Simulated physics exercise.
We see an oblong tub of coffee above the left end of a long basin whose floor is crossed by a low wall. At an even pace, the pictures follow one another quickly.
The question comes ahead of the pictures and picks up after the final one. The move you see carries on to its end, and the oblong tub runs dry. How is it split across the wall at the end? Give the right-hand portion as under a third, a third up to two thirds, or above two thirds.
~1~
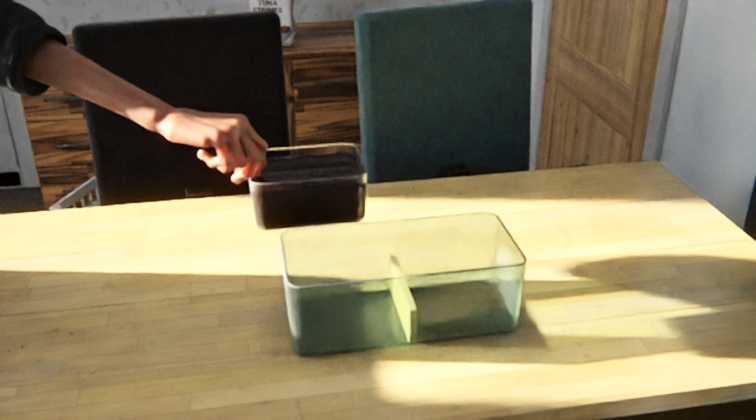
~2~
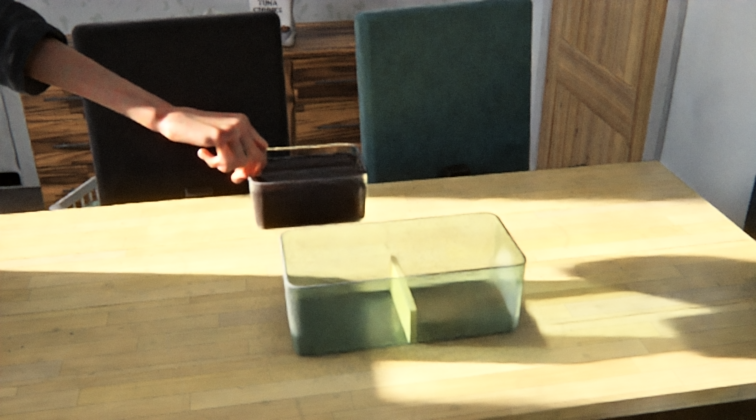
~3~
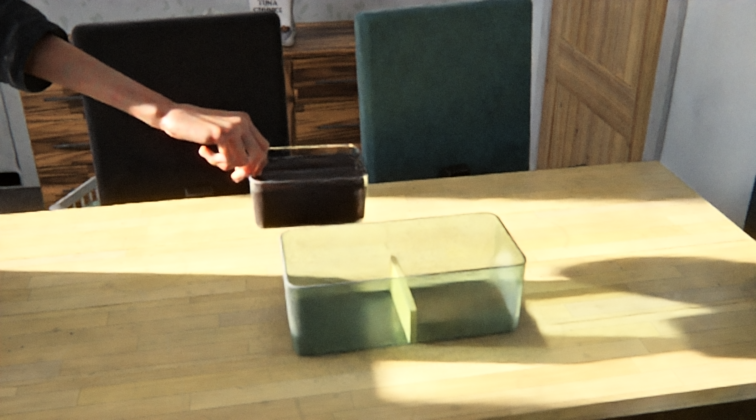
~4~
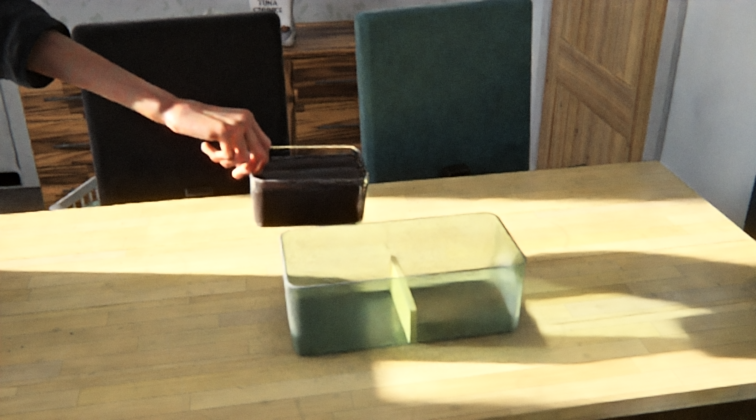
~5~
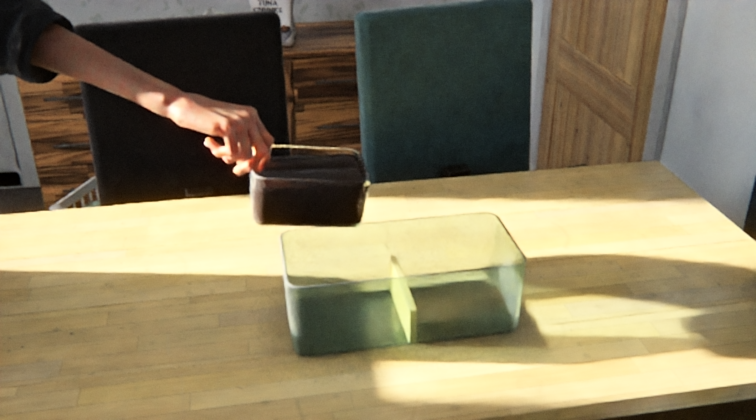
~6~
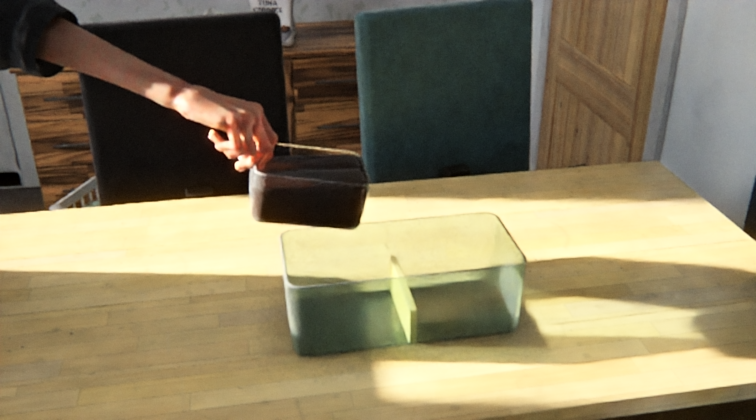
Once it settles, the part right of the wall is a third to two thirds, I'd say.
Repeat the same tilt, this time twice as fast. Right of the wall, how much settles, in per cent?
I'd say roughly 30 in every hundred ends up there.
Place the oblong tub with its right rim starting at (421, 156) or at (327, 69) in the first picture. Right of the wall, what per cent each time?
Estimate, first then second: 95 per cent and 50 per cent.
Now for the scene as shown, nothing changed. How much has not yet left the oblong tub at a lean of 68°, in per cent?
Around 45 in a hundred.
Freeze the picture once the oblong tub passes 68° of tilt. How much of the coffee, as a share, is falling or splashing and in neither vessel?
It's close to 35 per cent.
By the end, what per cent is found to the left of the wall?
I'd estimate around 40 per cent.
A moment on, the oblong tub is tipped part way and 44 per cent is still to pour, 4 is left of the wall and 18 right of it.
Next, the oblong tub is tipped right over and 8 per cent is still to pour, 32 is left of the wall and 56 right of it.
Then the oblong tub is tipped right over and 0 per cent is still to pour, 41 is left of the wall and 56 right of it.
Later the oblong tub is tipped right over and 0 per cent is still to pour, 42 is left of the wall and 56 right of it.
In the end 42 per cent lies left of the wall, 56 right of it and 2 outside.
